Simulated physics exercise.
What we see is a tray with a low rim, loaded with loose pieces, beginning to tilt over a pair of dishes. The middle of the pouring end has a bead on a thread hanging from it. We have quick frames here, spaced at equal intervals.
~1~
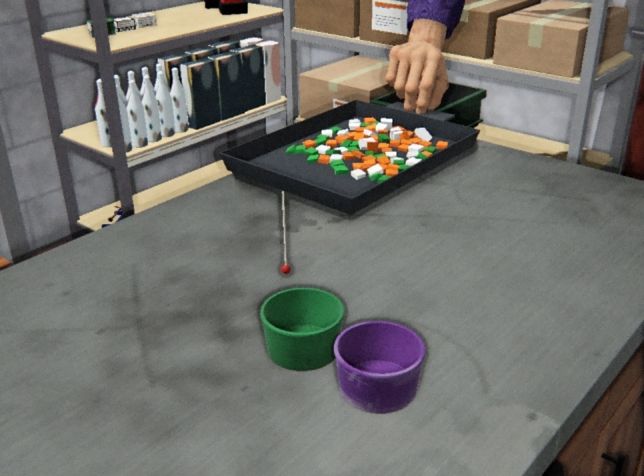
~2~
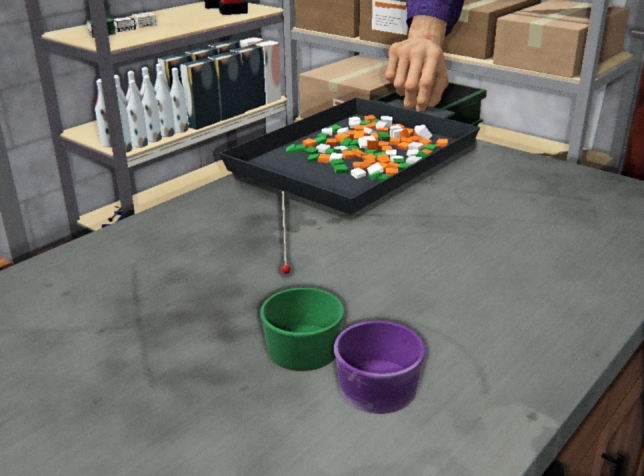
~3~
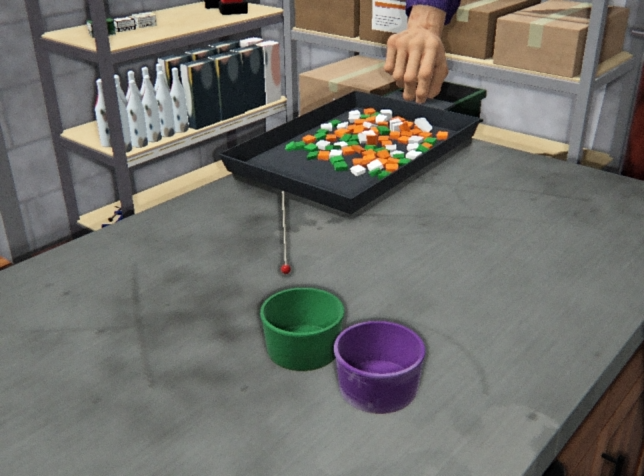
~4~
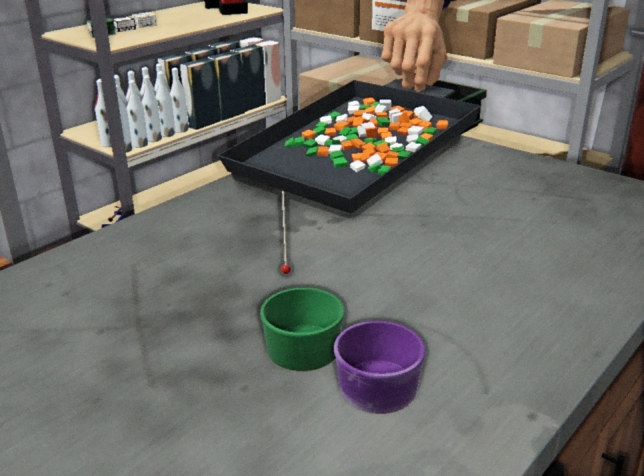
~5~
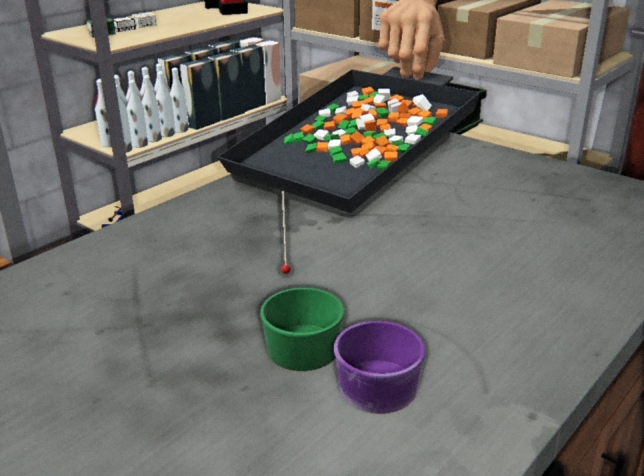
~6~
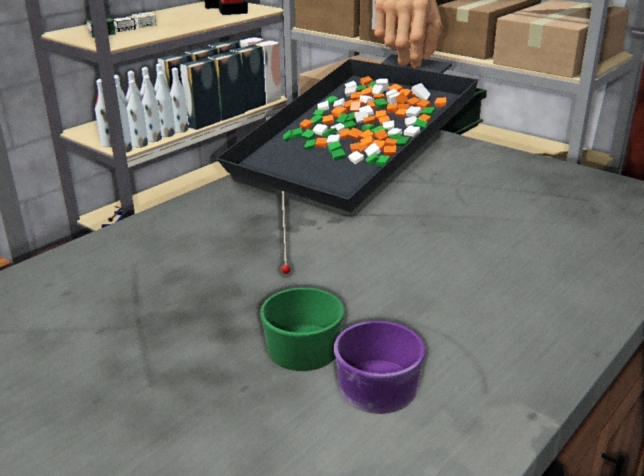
The clip shows a hand holding a black tray of orange, white and green pieces above a grey table with a green dish and a purple dish, gradually raising the tray's far end while a red bead hangs from the near end.
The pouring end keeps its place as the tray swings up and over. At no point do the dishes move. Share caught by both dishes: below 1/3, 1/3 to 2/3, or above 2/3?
Fails to reach a third.
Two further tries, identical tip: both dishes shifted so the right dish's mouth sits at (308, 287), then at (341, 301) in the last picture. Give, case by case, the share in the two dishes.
It comes to near 10 per cent the first time and near 0 per cent the second time.
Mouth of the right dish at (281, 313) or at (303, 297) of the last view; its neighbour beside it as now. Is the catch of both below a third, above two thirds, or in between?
Initially over two thirds, afterwards the middle third.
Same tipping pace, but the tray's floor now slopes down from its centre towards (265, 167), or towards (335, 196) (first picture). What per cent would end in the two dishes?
First case around 0 per cent, second case 50 per cent.
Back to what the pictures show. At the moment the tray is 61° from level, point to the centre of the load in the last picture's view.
I'd mark it close to (273, 169).
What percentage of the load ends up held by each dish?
The left dish keeps near 20 in a hundred, the right dish near 0 in a hundred.
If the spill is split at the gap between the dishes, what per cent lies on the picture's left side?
Looks like close to 100 per cent of it.
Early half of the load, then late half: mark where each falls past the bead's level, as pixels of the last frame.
The opening part goes through (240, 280); what follows goes through (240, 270).
Soon after the last picture, tray tipped steeply; nearly all on the tray; a small part in the air.
A little later, tray tipped past a quarter turn; most on the tray; a small part outside both; a small part in the air.
Later still, tray tipped past a quarter turn; about a quarter in the left dish; most outside both.
At rest, tray tipped past a quarter turn; none in the right dish; about a quarter in the left dish; most outside both.
